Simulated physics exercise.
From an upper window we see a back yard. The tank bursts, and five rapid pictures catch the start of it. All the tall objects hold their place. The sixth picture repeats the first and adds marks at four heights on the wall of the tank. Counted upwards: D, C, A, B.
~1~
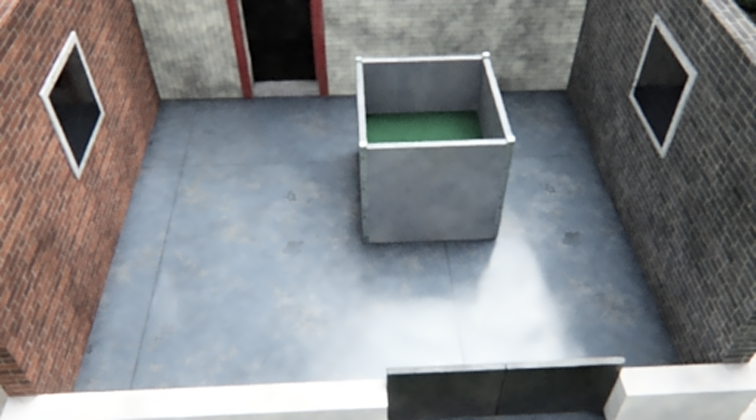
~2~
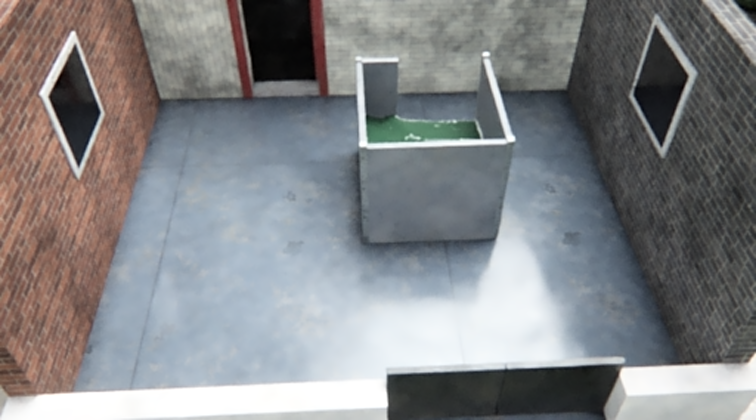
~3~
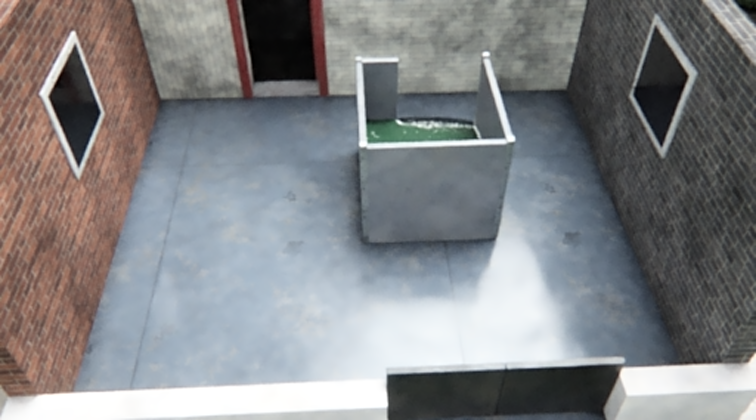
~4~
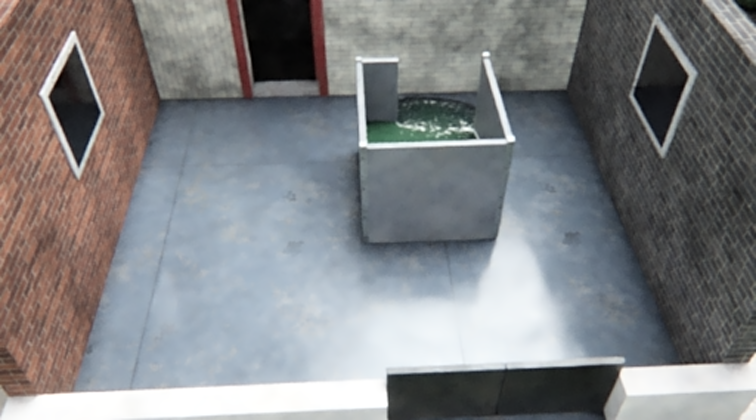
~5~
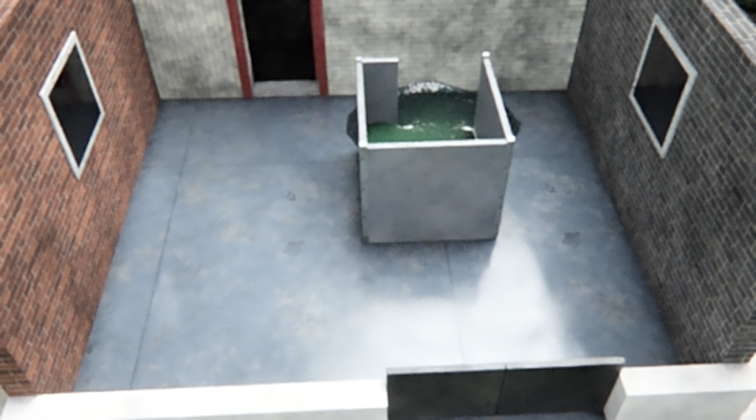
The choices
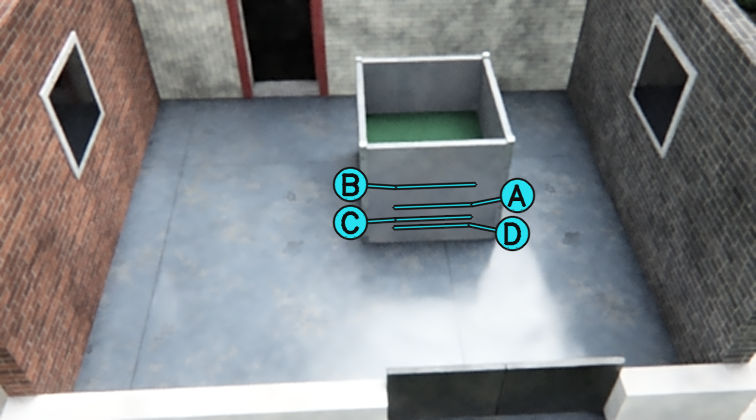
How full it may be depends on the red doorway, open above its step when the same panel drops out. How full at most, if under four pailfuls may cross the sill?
Use line B.
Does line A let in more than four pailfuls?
No, not at all.
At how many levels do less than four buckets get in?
All of them.
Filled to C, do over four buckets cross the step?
No, that is safe.
In cyan, A at (433, 206); B at (435, 185); C at (432, 218); D at (432, 226); from the bottom up D, C, A, B.
With A, nothing gets over.
With B, a splash gets over, under a bucket.
With C, nothing gets over.
With D, nothing gets over.
